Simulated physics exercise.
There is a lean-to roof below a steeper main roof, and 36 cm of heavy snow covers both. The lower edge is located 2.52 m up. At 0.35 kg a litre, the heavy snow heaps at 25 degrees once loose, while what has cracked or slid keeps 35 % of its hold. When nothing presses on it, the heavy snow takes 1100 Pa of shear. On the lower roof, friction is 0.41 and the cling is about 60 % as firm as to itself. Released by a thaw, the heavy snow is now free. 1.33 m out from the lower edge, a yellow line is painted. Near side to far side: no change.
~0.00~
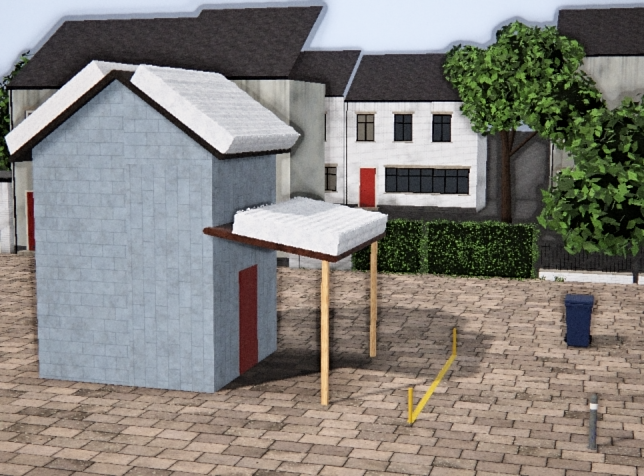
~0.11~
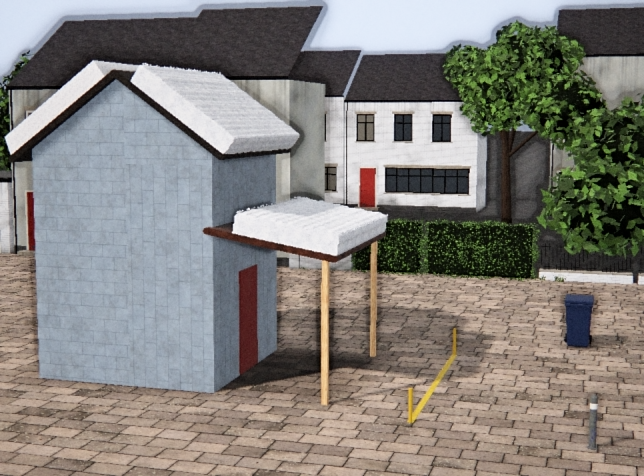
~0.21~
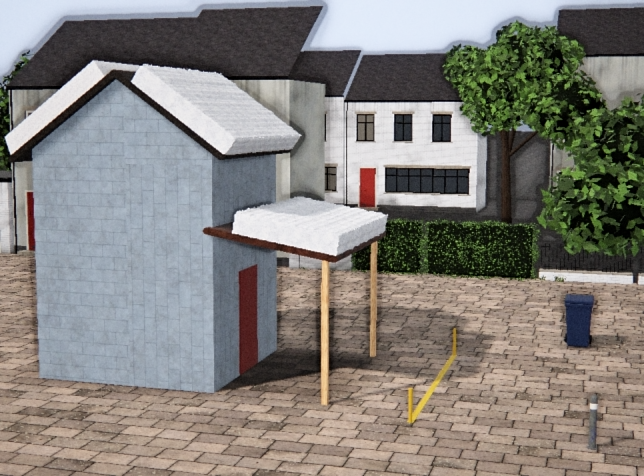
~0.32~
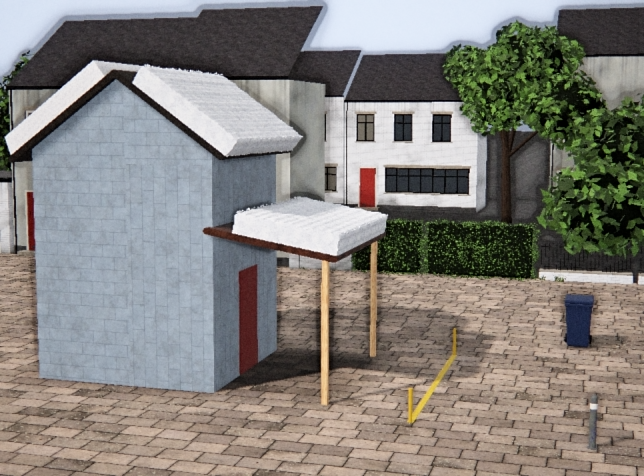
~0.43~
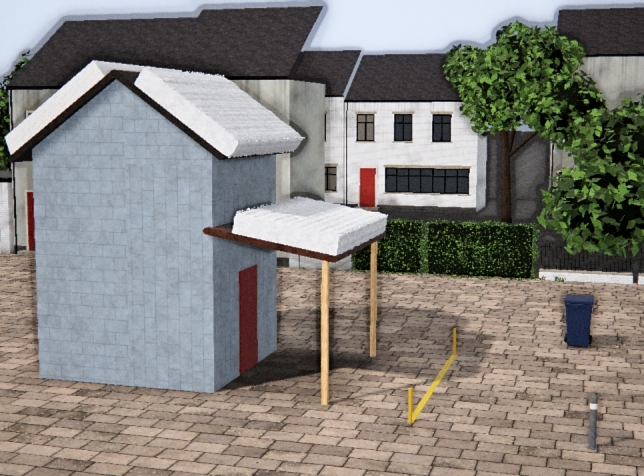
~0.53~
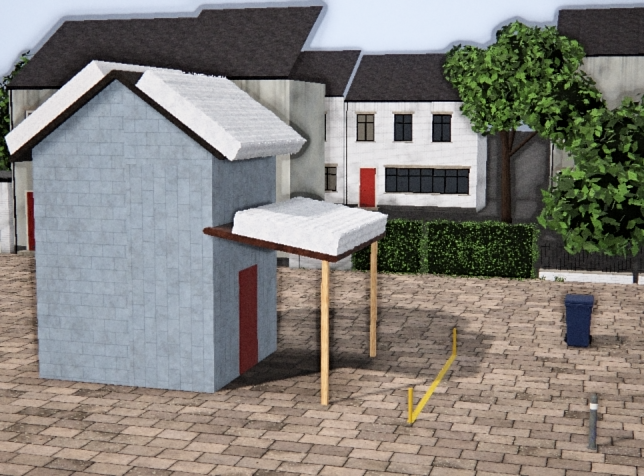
A brick-paved yard is seen from a raised viewpoint, with white houses, a hedge and leafy trees behind. A grey-blue block building with a red door stands at left, thick white snow on its steep roof and on the post-supported lean-to, near a yellow line, a blue bin and a grey post. The snow on the main roof creeps slightly down its right slope, while the camera stays still.
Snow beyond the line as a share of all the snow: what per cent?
The share beyond the line comes to about 0 %.
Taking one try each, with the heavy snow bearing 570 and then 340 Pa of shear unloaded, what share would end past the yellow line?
Result: 5 % for the first case, 14 % for the second.
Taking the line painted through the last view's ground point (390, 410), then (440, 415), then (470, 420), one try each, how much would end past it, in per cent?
In that order: 0 %, 0 %, 0 %.
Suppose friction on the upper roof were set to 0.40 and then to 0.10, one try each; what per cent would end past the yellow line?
About 1 % in the first try and about 12 % in the second.
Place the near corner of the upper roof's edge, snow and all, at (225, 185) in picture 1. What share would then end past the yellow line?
Share past the line: About 0 %.
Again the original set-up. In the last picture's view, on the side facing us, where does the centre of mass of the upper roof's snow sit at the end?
(273, 207), roughly.
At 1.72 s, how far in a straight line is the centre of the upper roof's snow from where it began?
Roughly 1.8 m.
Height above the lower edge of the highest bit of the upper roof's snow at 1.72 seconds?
Some 2.0 m.
By 1.08 s, none is below the lower edge and 0 % is past the line.
By 1.72 s, none is below the lower edge and 0 % is past the line.
By 2.36 s, none is below the lower edge and 0 % is past the line.
By 3.00 s, none is below the lower edge and 0 % is past the line.
By 3.30 s, at the end, none is below the lower edge and 0 % is past the line.
